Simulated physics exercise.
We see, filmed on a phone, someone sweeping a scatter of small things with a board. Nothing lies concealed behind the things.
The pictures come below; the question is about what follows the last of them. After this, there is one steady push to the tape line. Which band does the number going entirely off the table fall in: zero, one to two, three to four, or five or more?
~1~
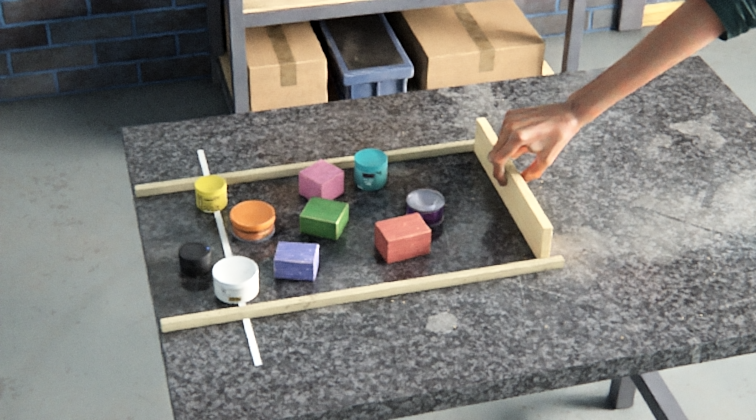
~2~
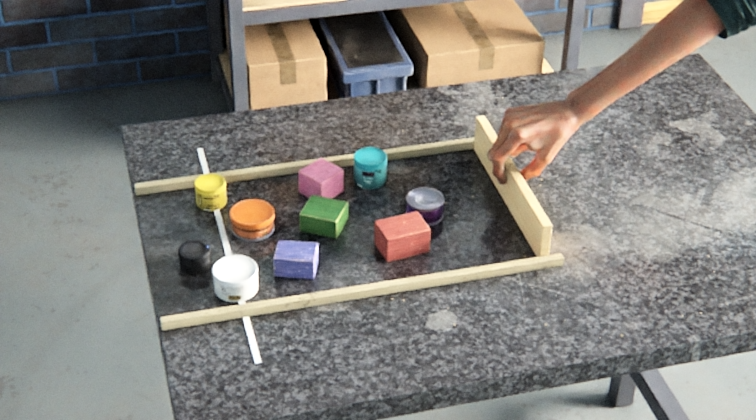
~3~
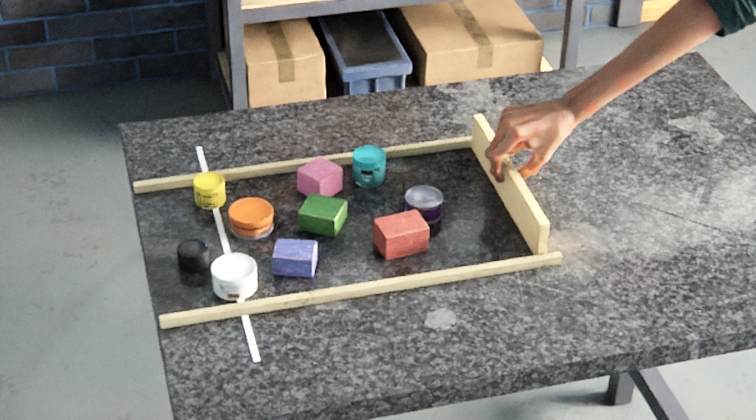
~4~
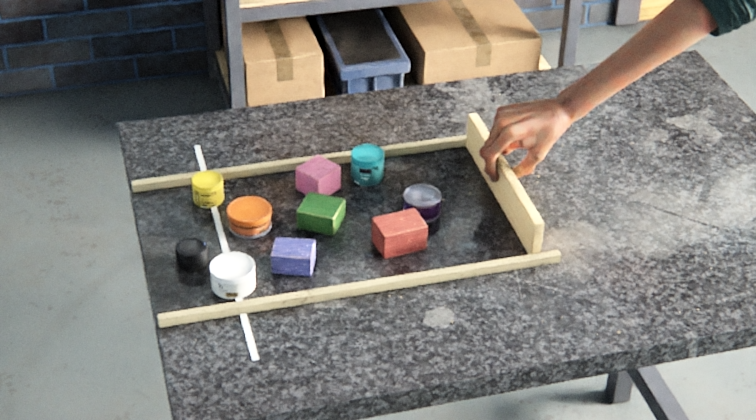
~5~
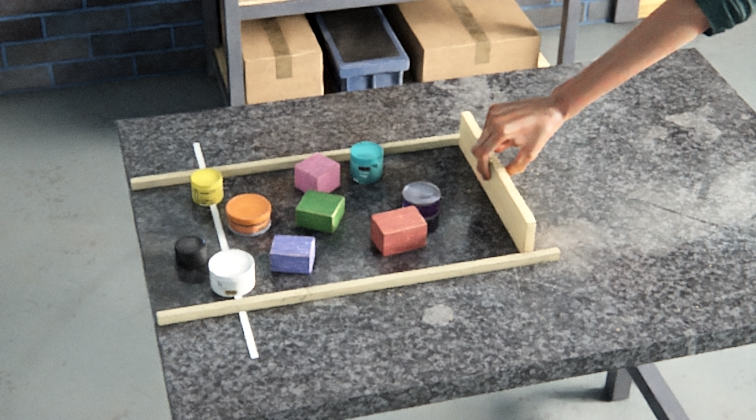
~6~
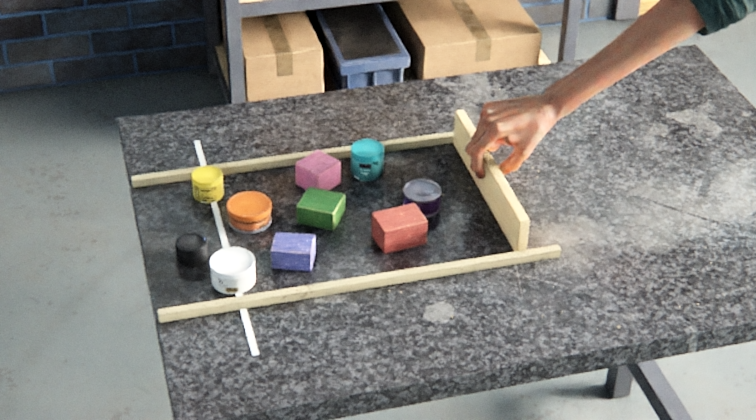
Drops: A single one or a pair.
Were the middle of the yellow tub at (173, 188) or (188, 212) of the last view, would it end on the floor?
Spot by spot, it stays put and then it drops away.
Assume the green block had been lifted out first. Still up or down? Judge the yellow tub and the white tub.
So the yellow tub is still there and the white tub goes off the edge.
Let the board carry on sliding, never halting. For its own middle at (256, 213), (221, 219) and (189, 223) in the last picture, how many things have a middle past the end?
0, 2 and 6.
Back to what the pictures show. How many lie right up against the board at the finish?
All in all, 3.
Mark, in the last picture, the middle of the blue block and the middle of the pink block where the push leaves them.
Result: One at about (167, 282), the other at about (167, 203).
Soon after, none off yet; black lid at rest near (192, 249); yellow tub at rest near (208, 185); white tub at rest near (233, 271).
Then, none off yet; black lid at rest near (192, 249); yellow tub moved about its own width near (189, 182); white tub moved about its own width near (172, 290).
At rest, the number that fall off is one or two; fallen, orange pot and white tub.
